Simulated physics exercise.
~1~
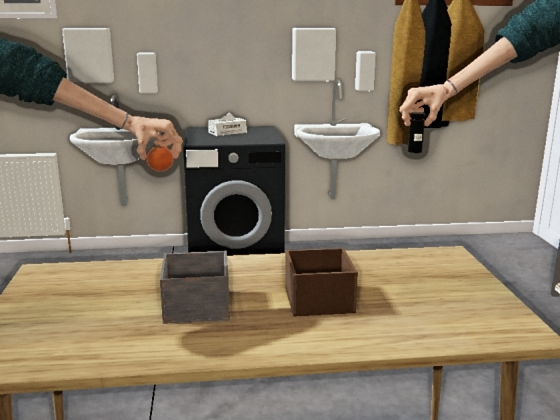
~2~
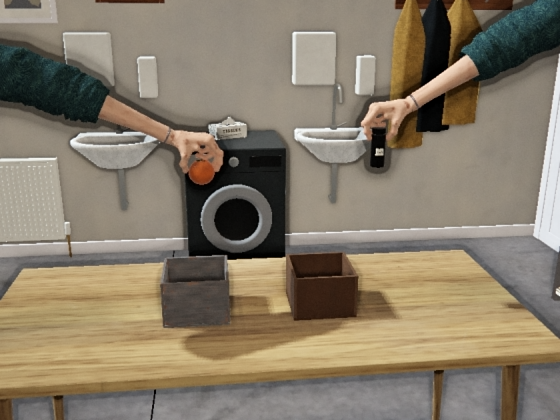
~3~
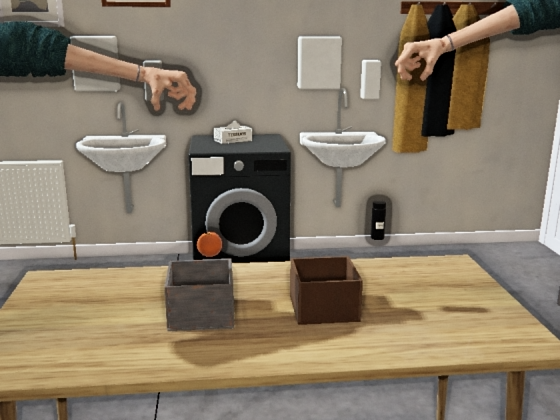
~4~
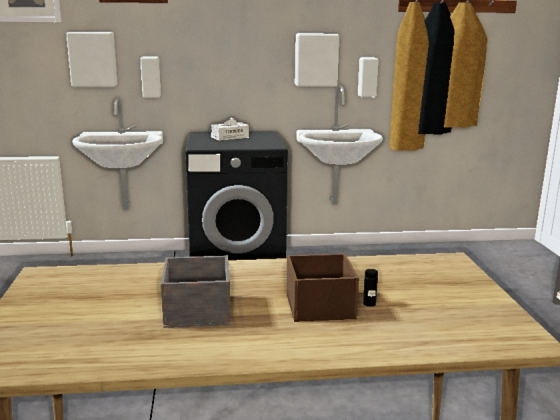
An orange tomato and a black shaker dangle from two hands reaching in from the left and right, seen from the front in a gently swaying view of a room with two sinks and a dark washing machine. Below them, a grey crate and a brown basket sit side by side on a wooden table. The tomato shifts right while the shaker moves left, staying upright. Both hands then let go and draw back as the things drop. Finally, the tomato is out of sight, caught in the grey crate, while the shaker stands on the table just right of the brown basket.
